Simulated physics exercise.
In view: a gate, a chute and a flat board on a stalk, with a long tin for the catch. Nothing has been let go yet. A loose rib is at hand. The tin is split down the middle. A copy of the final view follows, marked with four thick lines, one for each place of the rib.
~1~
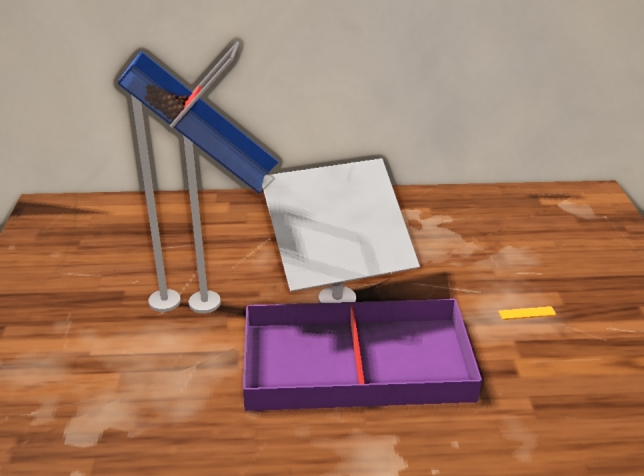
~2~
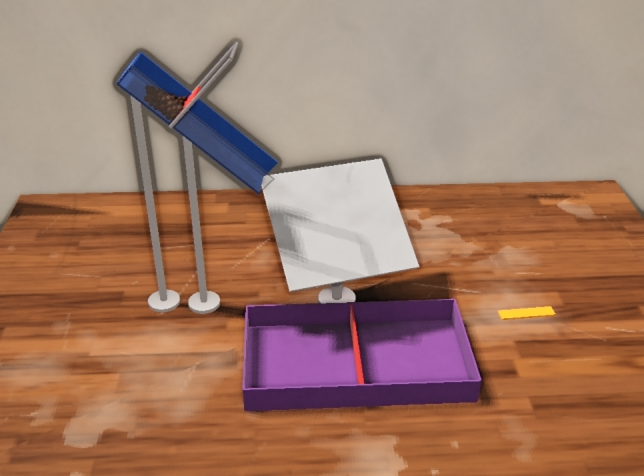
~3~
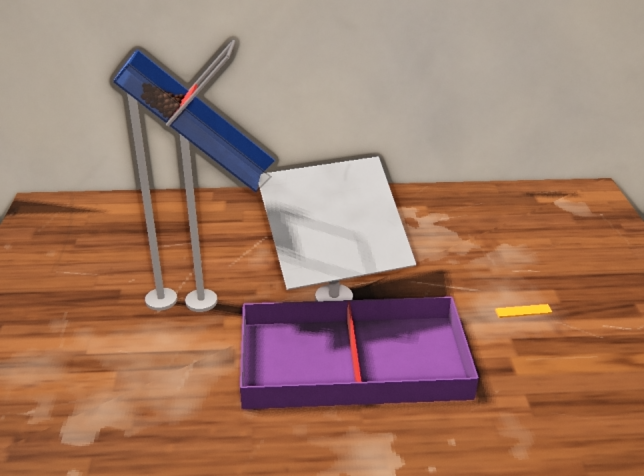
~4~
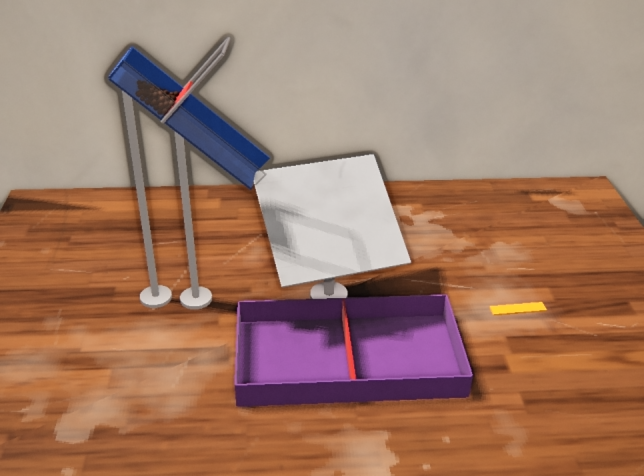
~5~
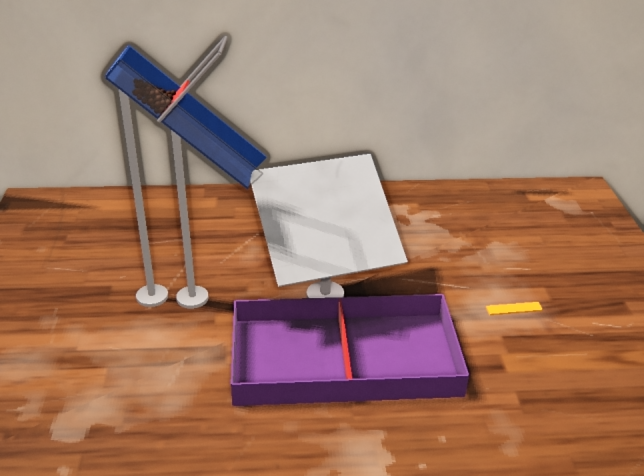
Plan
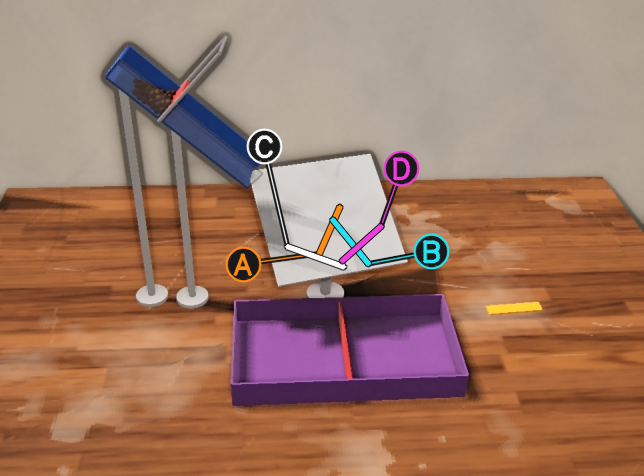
A blue chute on two thin legs held a small dark heap behind a closed gate, above a tilted white board and a divided purple tin; nothing moved except the view, which drifted slightly.
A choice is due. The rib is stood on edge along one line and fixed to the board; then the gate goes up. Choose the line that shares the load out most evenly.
Take D.
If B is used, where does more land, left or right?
More lands on the right.
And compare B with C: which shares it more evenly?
Here it is line B.
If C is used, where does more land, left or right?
More lands on the right.
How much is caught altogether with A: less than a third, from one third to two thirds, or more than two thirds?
Line A gives more than two thirds.
On the marked copy, line A from (339, 207) to (319, 253); line B from (332, 219) to (368, 263); line C from (287, 246) to (343, 266); line D from (380, 226) to (342, 260).
With A, of what is caught, nearly all in the left half, a small part in the right.
With B, of what is caught, a small part in the left half, most in the right.
With C, of what is caught, none in the left half, all in the right.
With D, of what is caught, about half in the left half, about half in the right.
